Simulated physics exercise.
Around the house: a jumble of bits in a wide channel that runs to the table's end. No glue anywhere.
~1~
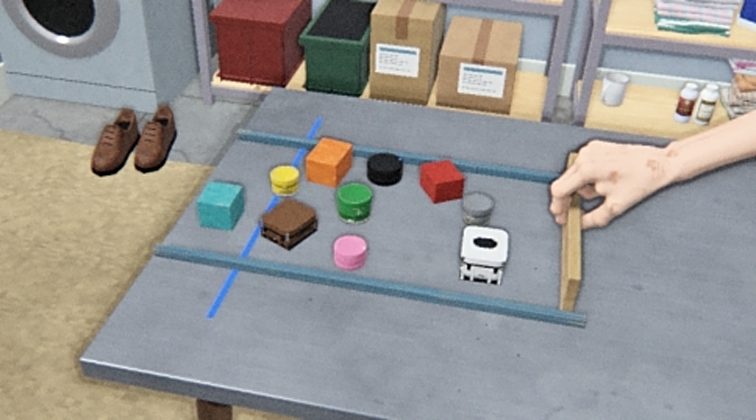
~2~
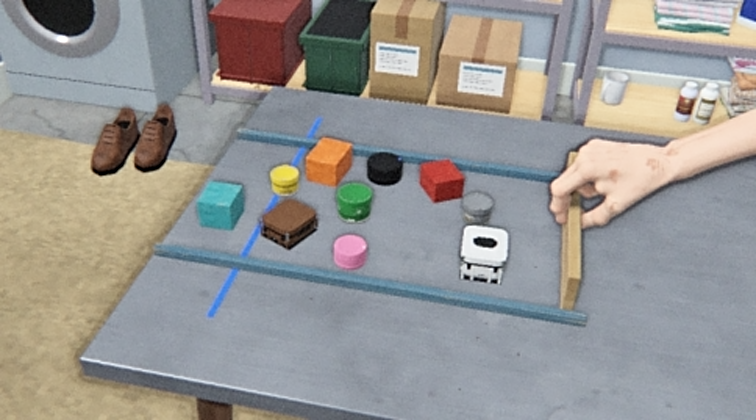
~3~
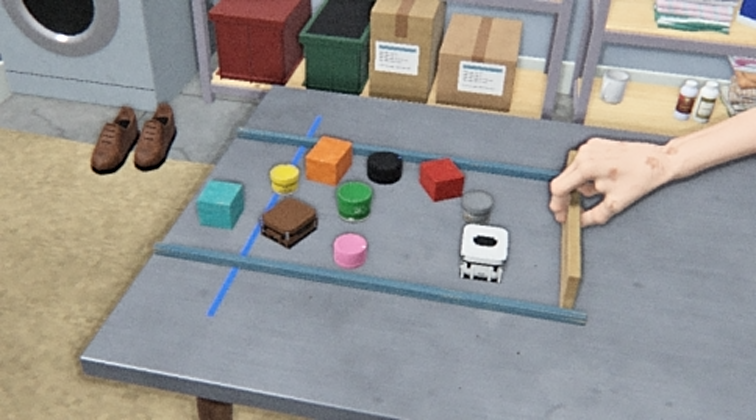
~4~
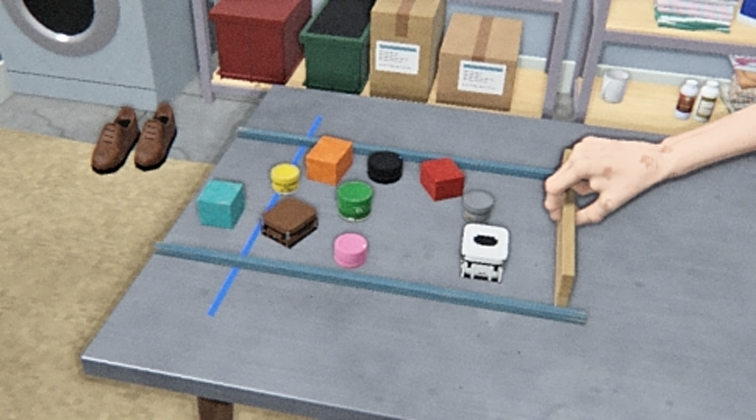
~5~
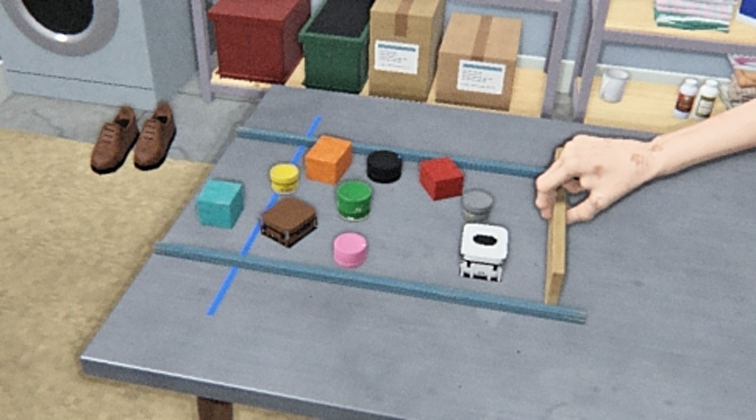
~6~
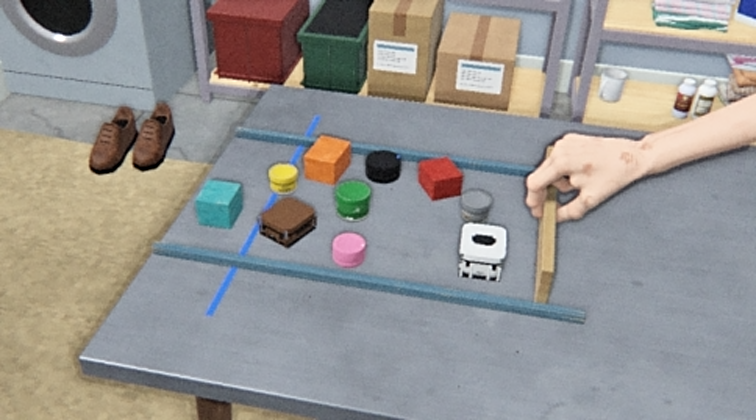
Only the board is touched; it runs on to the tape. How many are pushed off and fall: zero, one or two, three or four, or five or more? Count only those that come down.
Outcome: The number that fall off is one or two.
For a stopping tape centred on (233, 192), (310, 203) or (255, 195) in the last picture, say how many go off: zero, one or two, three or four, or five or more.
Taking them in turn, five or over; none; just one or two.
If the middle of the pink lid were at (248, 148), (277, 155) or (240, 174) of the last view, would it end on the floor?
In turn it falls; goes over; survives.
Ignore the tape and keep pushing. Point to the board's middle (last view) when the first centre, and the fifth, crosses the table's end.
First at (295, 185), next at (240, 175).
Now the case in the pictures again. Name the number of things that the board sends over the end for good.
The count is 1.
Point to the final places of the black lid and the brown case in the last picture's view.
About (252, 142), and the other about (207, 198).
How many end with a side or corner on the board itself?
It touches 4.
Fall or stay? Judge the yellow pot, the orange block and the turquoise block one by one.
The yellow pot is kept; the orange block stays on; the turquoise block is lost.
Soon after, none off yet; turquoise block at rest near (220, 204); yellow pot at rest near (284, 179); brown case at rest near (288, 223).
Then, none off yet; turquoise block at rest near (220, 204); yellow pot moving near (279, 182); brown case moved a little near (275, 218).
At rest, the number that fall off is one or two; fallen, turquoise block.
